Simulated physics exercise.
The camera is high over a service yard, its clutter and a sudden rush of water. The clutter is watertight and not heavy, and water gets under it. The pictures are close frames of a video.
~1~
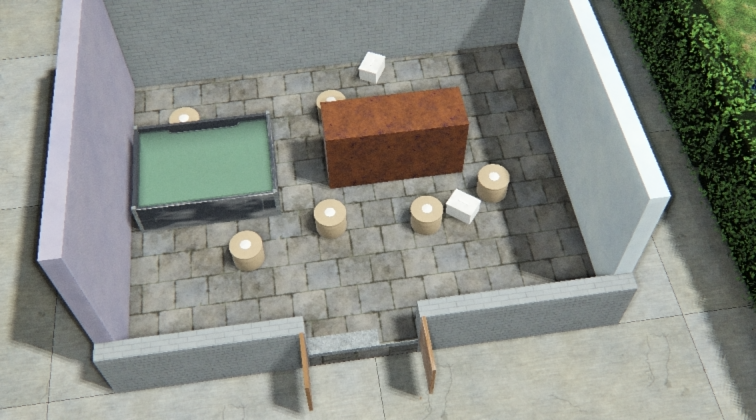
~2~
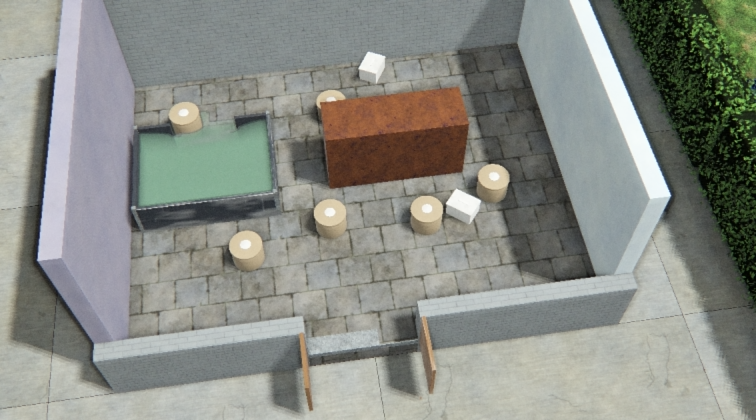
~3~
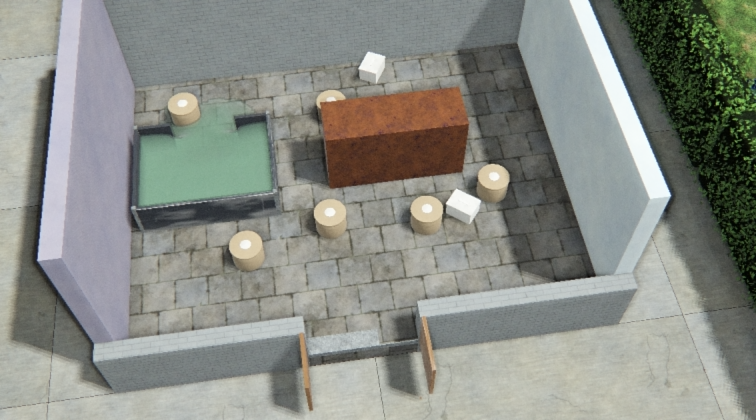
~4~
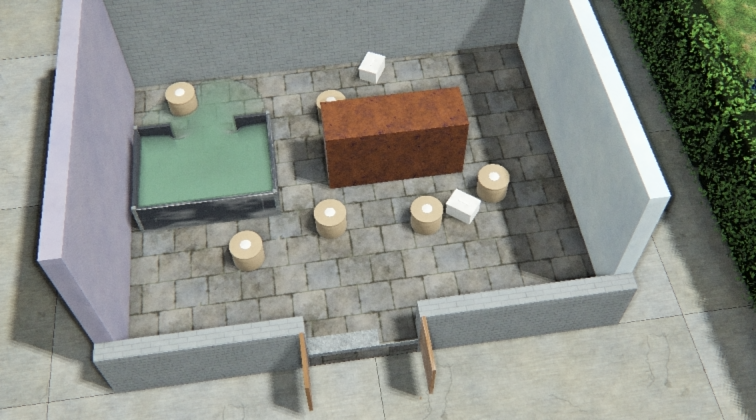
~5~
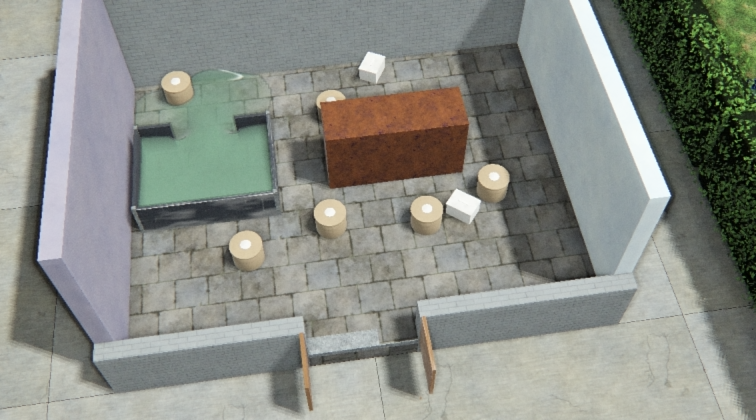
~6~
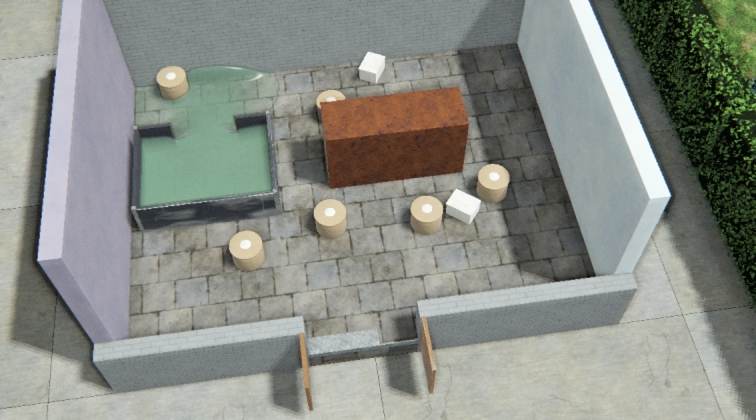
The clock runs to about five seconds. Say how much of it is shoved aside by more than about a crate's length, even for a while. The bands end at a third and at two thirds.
It is from one to two thirds.
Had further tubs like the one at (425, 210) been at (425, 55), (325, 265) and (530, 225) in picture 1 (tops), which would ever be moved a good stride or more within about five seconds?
One after the other: Pushed that far, no, no.
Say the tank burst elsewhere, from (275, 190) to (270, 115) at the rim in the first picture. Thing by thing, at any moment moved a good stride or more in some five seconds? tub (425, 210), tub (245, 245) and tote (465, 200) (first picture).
In turn: Swept aside, less than that, yes.
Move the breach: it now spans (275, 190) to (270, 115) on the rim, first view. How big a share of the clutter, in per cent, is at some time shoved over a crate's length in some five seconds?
Some 60 per cent.
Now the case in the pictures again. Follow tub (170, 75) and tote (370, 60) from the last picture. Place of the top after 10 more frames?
Close to (157, 117) and (432, 70).
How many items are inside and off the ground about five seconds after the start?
3 of them.
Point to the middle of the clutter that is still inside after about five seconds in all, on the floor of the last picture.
Roughly at (387, 186).
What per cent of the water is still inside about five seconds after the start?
Close to 100 %.
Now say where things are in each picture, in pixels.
In the first picture, a tub at (184, 119), on the bottom; a tote at (464, 202), on the bottom; 0 of 8 have shifted.
In the second picture, a tub at (184, 113), on the bottom, close to its start; a tote at (464, 202), on the bottom; 1 of 8 have shifted.
In the third picture, a tub at (183, 104) rests on the ground, close to its start; a tote at (464, 202) rests on the ground; 1 of 8 have shifted.
In the fourth picture, a tub at (180, 93), on the bottom, a stride from its start; a tote at (464, 202), on the bottom; 1 of 8 have shifted.
In the fifth picture, a tub at (176, 82) rests on the ground, a stride from its start; a tote at (464, 202) rests on the ground; 1 of 8 have shifted.
In the sixth picture, a tub at (171, 76) floats, a stride from its start; a tote at (464, 202) rests on the ground; 1 of 8 have shifted.
A moment on, 1 of 8 are well off their spots; 1 afloat.
Next, 1 of 8 are well off their spots; 1 afloat.
Later, 3 of 8 are well off their spots; 2 afloat.
In the end, 2 of 8 are well off their spots, and 3 have been at some point; 3 afloat.
